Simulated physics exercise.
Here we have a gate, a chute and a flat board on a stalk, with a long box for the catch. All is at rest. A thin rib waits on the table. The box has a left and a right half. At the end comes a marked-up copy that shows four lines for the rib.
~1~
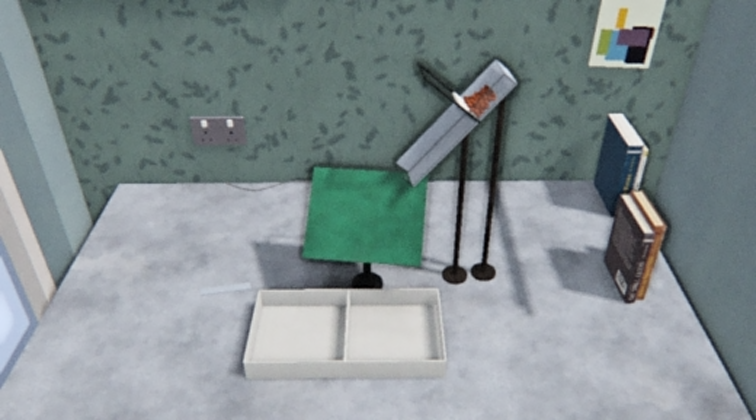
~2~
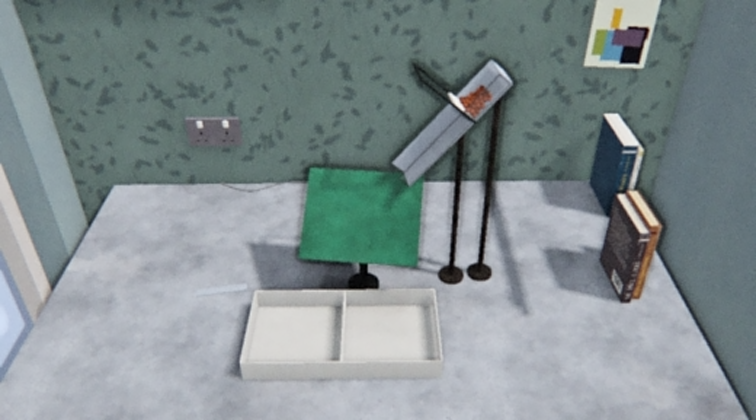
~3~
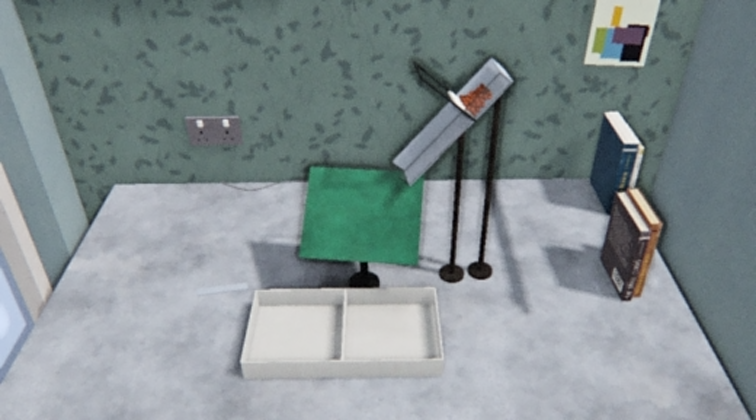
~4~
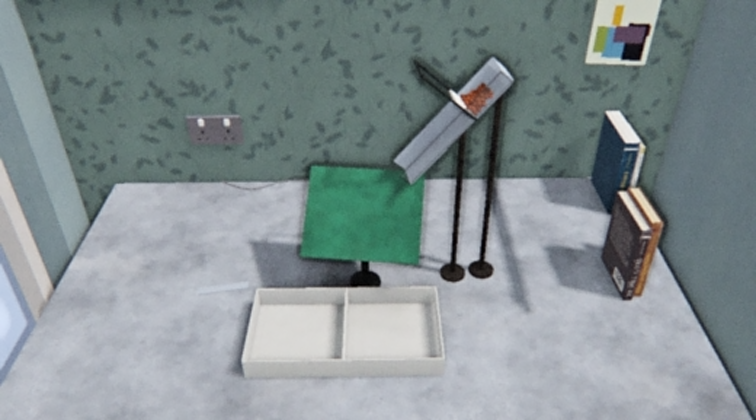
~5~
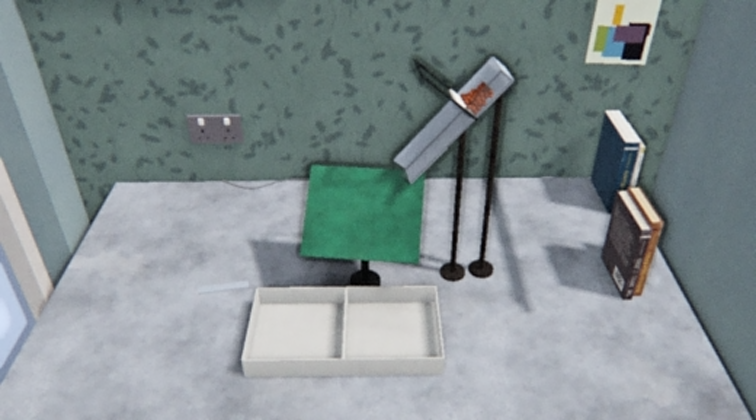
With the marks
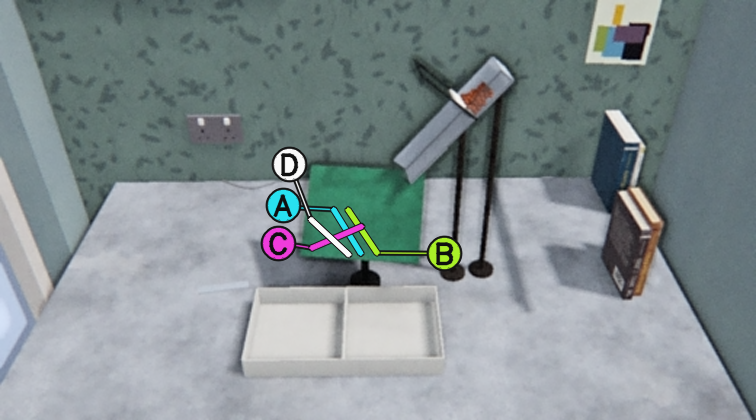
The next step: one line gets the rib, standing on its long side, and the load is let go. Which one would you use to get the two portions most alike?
Go for C.
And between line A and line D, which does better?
The answer is D.
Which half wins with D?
Right.
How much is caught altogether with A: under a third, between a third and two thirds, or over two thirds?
Over two thirds.
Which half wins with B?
The right half.
On the marked copy, line A from (333, 209) to (360, 253); line B from (348, 209) to (377, 252); line C from (361, 226) to (311, 247); line D from (310, 219) to (348, 254).
Choosing A, of what is caught, just a few in the left half, almost all in the right.
Choosing B, of what is caught, just a few in the left half, almost all in the right.
Choosing C, of what is caught, roughly half in the left half, roughly half in the right.
Choosing D, of what is caught, roughly a quarter in the left half, the larger part in the right.
